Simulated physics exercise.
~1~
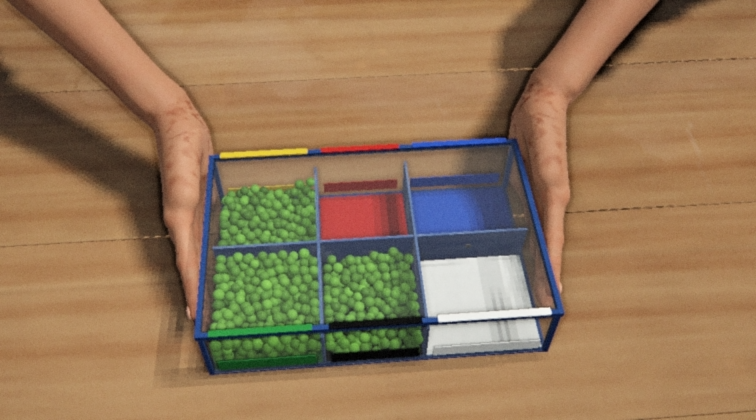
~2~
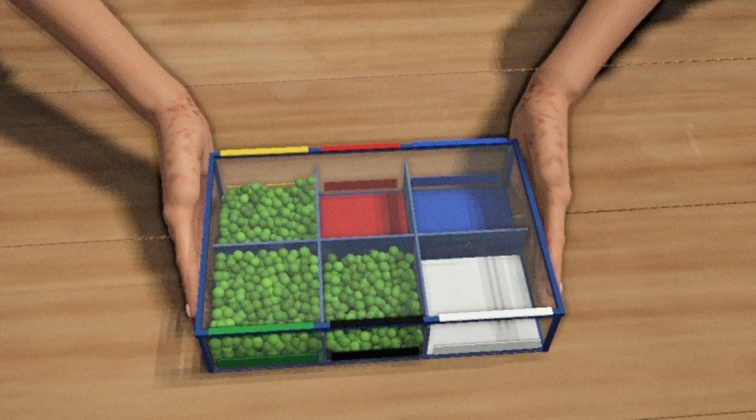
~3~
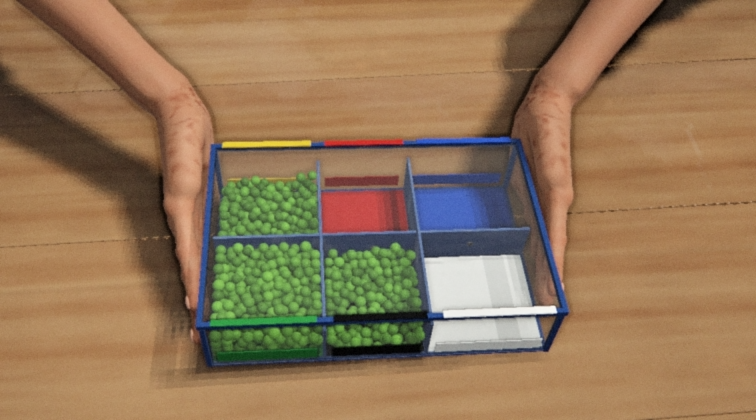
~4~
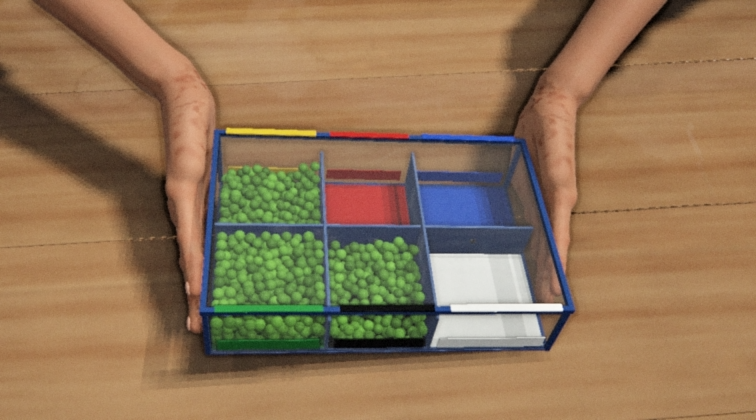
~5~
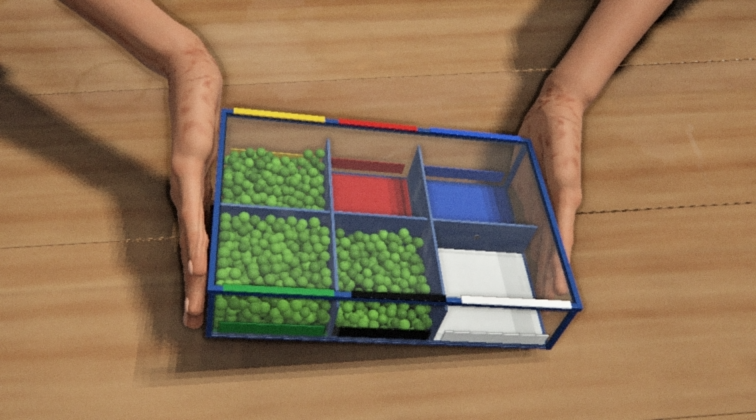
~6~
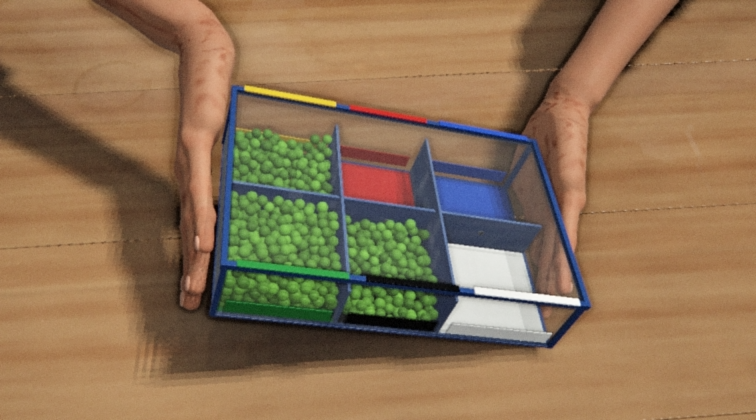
On a wooden tabletop, two hands hold a clear-lidded, six-compartment box, with green peas filling the yellow, green and black sections while the red, blue and white ones sit empty. The hands gradually raise the left side, tilting the box moderately toward the right, and the peas stay in their compartments.
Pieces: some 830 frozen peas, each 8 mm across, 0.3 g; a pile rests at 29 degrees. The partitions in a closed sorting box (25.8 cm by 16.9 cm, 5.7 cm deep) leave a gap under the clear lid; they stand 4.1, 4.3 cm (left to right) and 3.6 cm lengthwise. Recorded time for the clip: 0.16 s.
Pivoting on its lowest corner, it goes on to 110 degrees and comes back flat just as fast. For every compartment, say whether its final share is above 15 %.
At the end, red: Fails to beat the threshold, blue: Fails to beat the threshold, green: Beats the threshold, yellow: Beats the threshold, white: Fails to beat the threshold, black: Beats the threshold.
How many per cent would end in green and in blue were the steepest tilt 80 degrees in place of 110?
Then green would hold 40 percent and blue 5 percent.
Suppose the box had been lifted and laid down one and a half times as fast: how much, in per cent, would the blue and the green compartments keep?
In per cent, blue gets 5 and green gets 40.
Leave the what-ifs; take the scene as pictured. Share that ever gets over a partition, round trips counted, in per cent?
The share comes out near 20 per cent.
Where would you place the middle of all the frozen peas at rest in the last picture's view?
Centre at rest, approx.: (305, 282) px.
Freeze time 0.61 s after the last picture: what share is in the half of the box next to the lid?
Around 60 in a hundred, give or take.
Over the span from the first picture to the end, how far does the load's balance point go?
About 3.5 cm.
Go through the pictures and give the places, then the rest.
In the first frame, box tilt 0 degrees, front corners at (201, 334) and (557, 311); green 45 %, yellow 30 %, black 25 %.
In the second frame, box tilt 1 degrees, front corners at (201, 332) and (558, 310).
In the third frame, box tilt 3 degrees, front corners at (202, 324) and (562, 309).
In the fourth frame, box tilt 7 degrees, front corners at (206, 309) and (568, 308), lowest corner right back.
In the fifth frame, box tilt 12 degrees, front corners at (214, 287) and (575, 305), lowest corner right back.
In the sixth frame, box tilt 17 degrees, front corners at (227, 263) and (583, 304), lowest corner right back; green 45 %, yellow 30 %, black 25 %.
Then, 0.61 s after the last picture, tilt 110 degrees; red 5 %, blue 5 %, green 40 %, yellow 25 %, white 5 %, black 25 %.
Then, 1.01 s after the last picture, tilt 48 degrees; blue 10 %, green 40 %, yellow 25 %, white 5 %, black 20 %.
Then, 1.50 s after the last picture, tilt 0 degrees; red 5 %, blue 10 %, green 40 %, yellow 25 %, white 5 %, black 20 %.
In the end, red 5 %, blue 10 %, green 40 %, yellow 25 %, white 5 %, black 20 %.
